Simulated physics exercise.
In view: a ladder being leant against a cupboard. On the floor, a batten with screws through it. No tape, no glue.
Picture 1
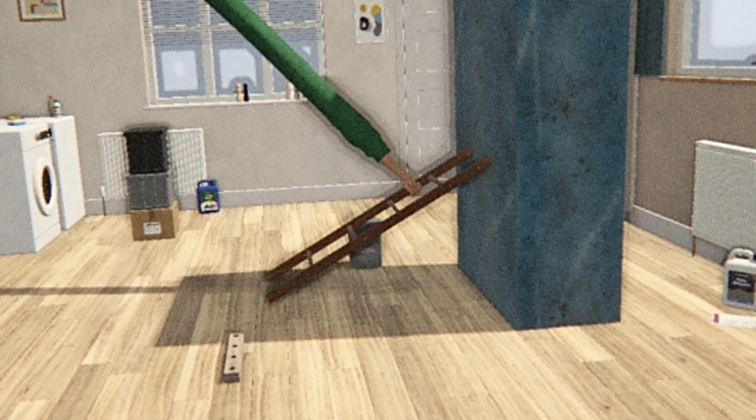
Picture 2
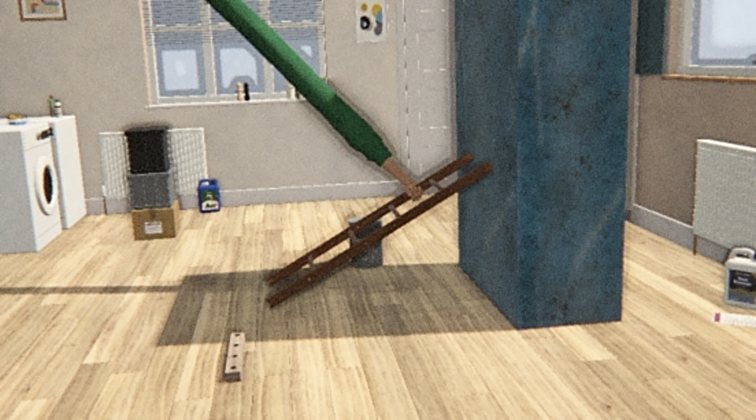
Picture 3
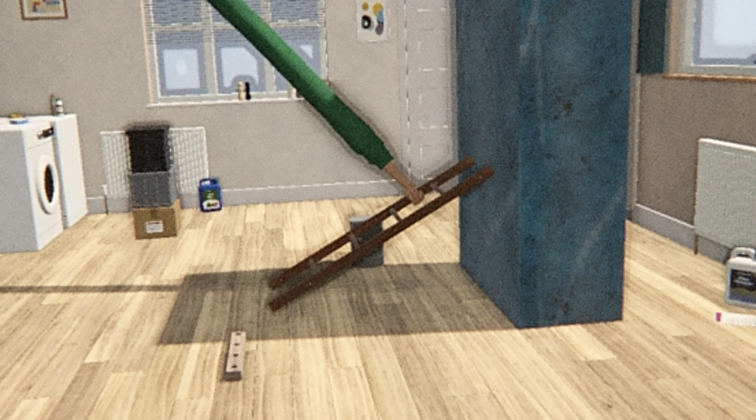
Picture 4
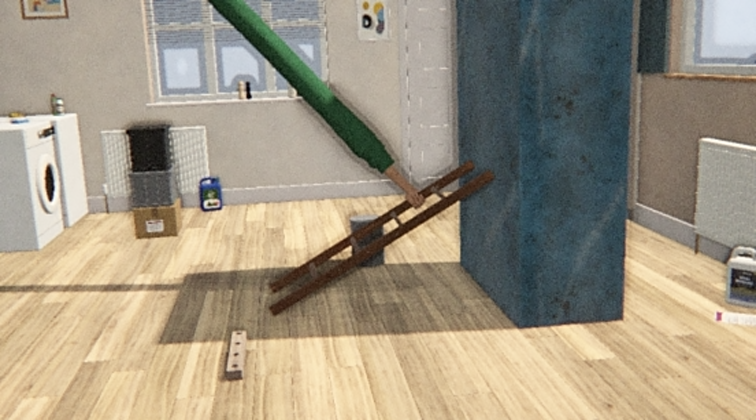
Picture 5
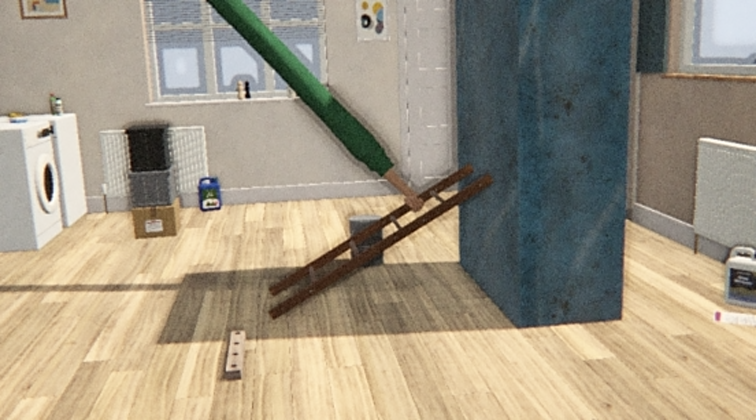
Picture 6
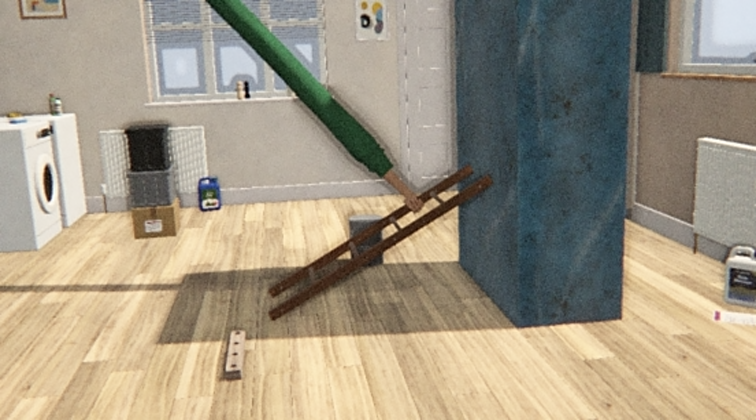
In a room with a wooden floor, a green-sleeved arm lowers a brown ladder slightly against a tall blue cupboard.
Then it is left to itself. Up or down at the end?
The brown ladder gives way at the feet.
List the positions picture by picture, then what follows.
The first picture shows still on the way; brown ladder (374, 222); batten (235, 356).
The second picture shows still on the way; brown ladder (375, 226); grey pail (366, 242).
The third picture shows still on the way; brown ladder (376, 230); batten (237, 355).
The fourth picture shows still on the way; brown ladder (377, 234); grey pail (368, 241).
The fifth picture shows still on the way; brown ladder (376, 238); batten (236, 354).
The sixth picture shows in place, still held; brown ladder (376, 239); grey pail (367, 240).
Then, 0.32 s past the last view, brown ladder leaning 11° off how it started near (368, 261).
Then, 0.46 s past the last view, brown ladder leaning 29° off how it started near (362, 298).
Finally, the brown ladder slides out and falls, near (361, 297); nothing else stirs.
